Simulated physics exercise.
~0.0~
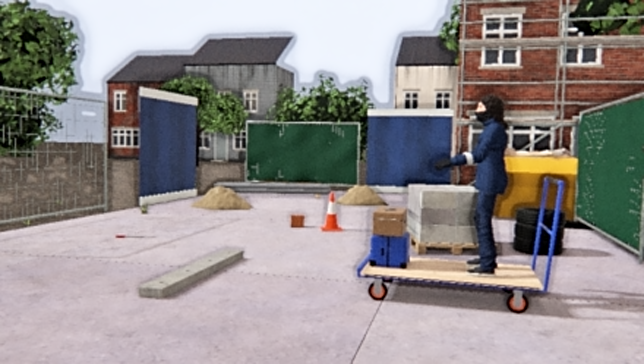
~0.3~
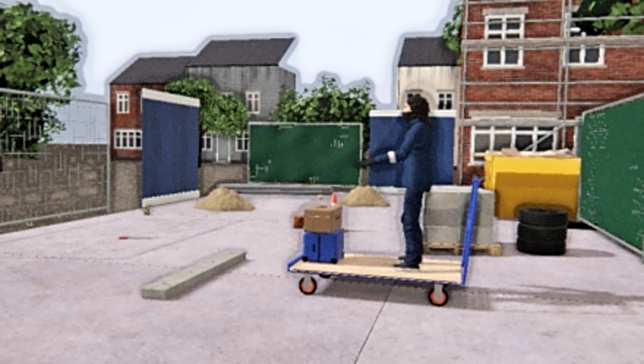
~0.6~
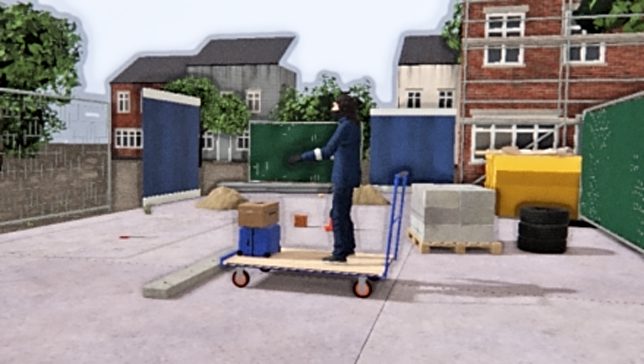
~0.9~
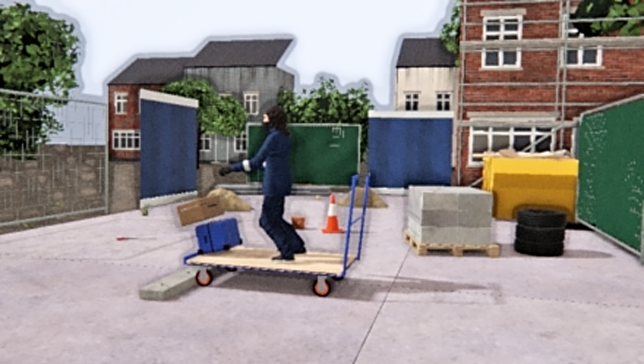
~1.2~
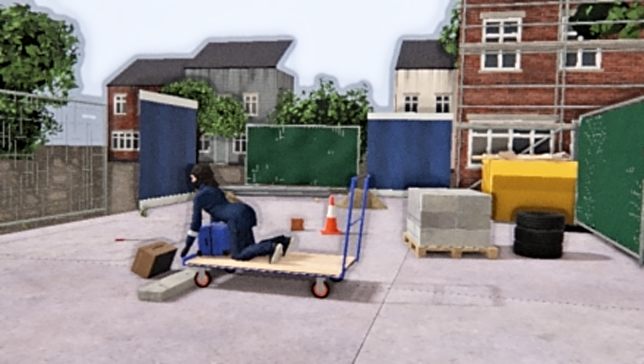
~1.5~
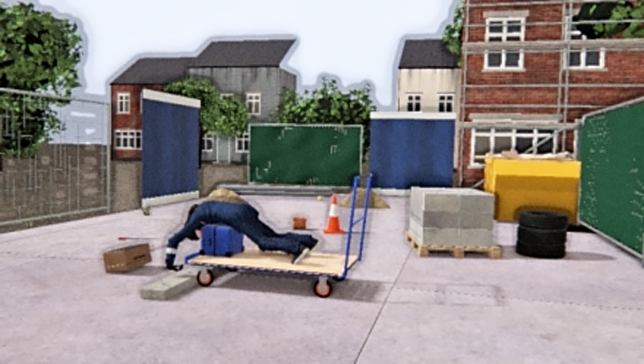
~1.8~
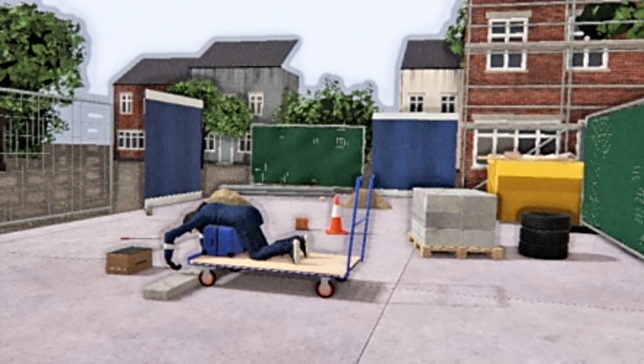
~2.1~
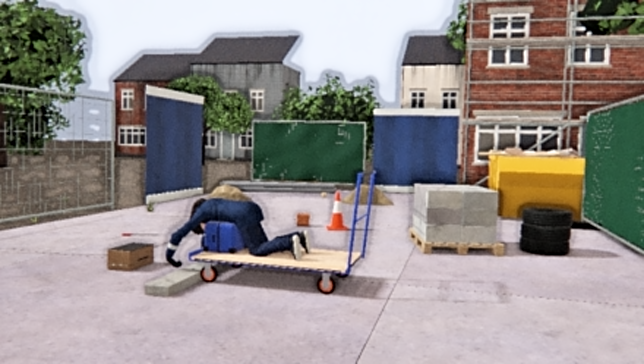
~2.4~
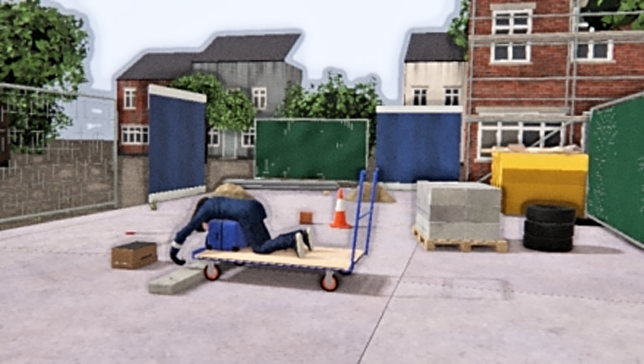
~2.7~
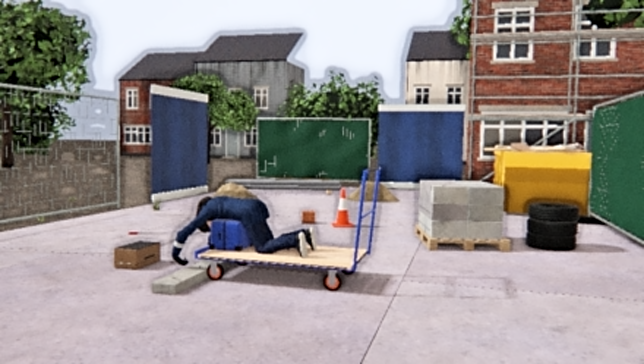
A person standing on a flat trolley rolled left across a building yard until it stopped at a low kerb, then pitched forward and ended slumped over the blue case still aboard, while the brown box tumbled off onto the ground beyond.
